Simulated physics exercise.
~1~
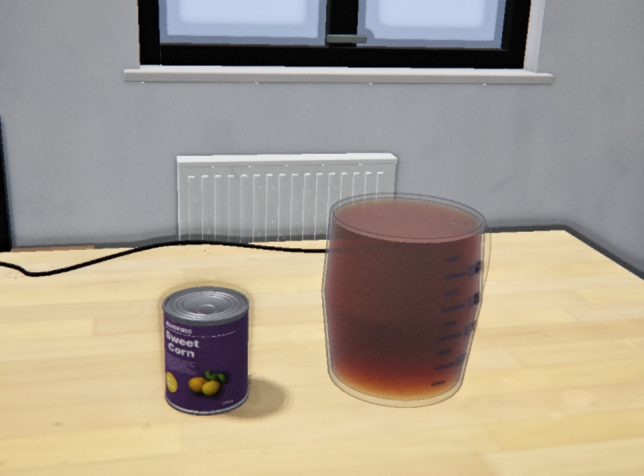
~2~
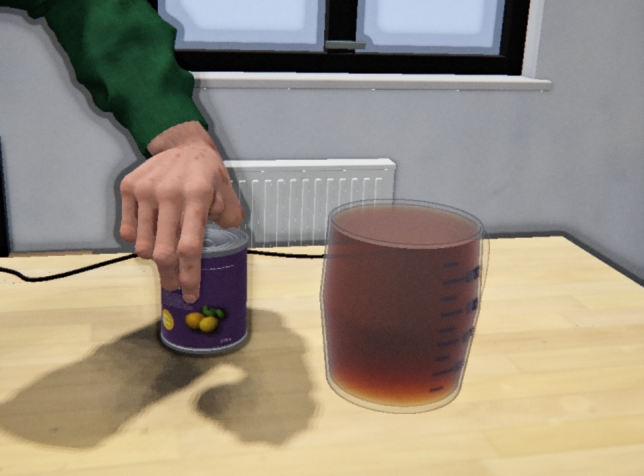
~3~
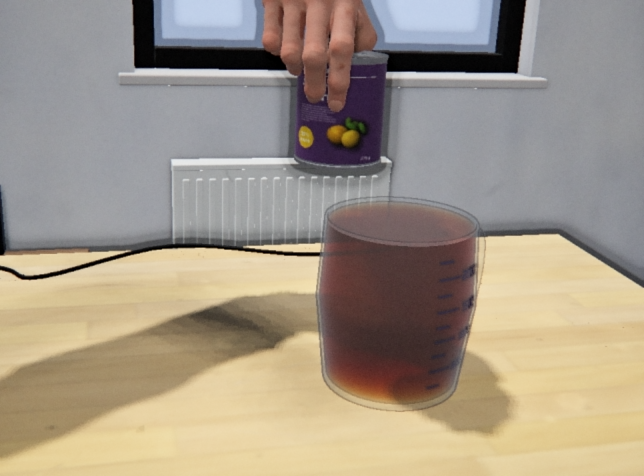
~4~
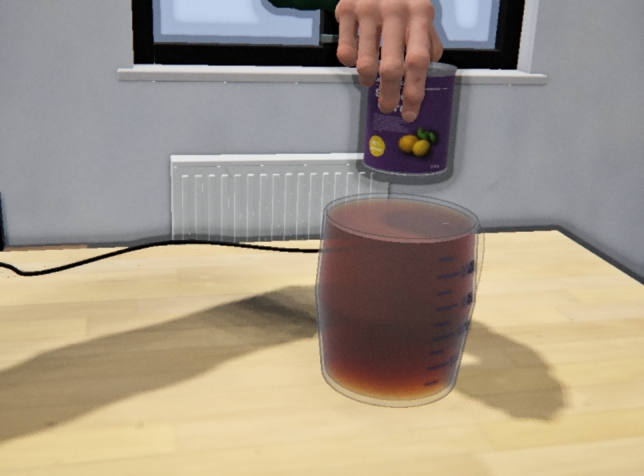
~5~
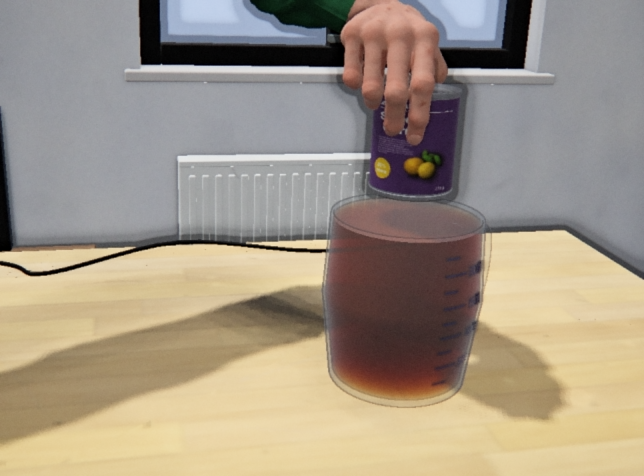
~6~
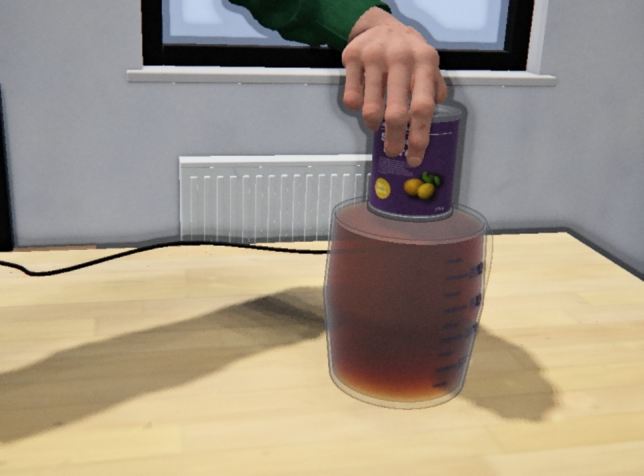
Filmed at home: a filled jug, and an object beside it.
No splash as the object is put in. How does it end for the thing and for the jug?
Iced tea - it goes under. Jug - some spills out.
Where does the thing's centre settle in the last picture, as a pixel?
(400, 326), roughly.
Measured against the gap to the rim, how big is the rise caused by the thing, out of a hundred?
About 510 %.
Soon after, the tin of food enters the iced tea; the jug is full to the brim; some has gone over the rim.
Later, the tin of food goes on down; the jug is full to the brim; some has gone over the rim.
In the end, the tin of food lies on the bottom; the jug is full to the brim; some has gone over the rim.
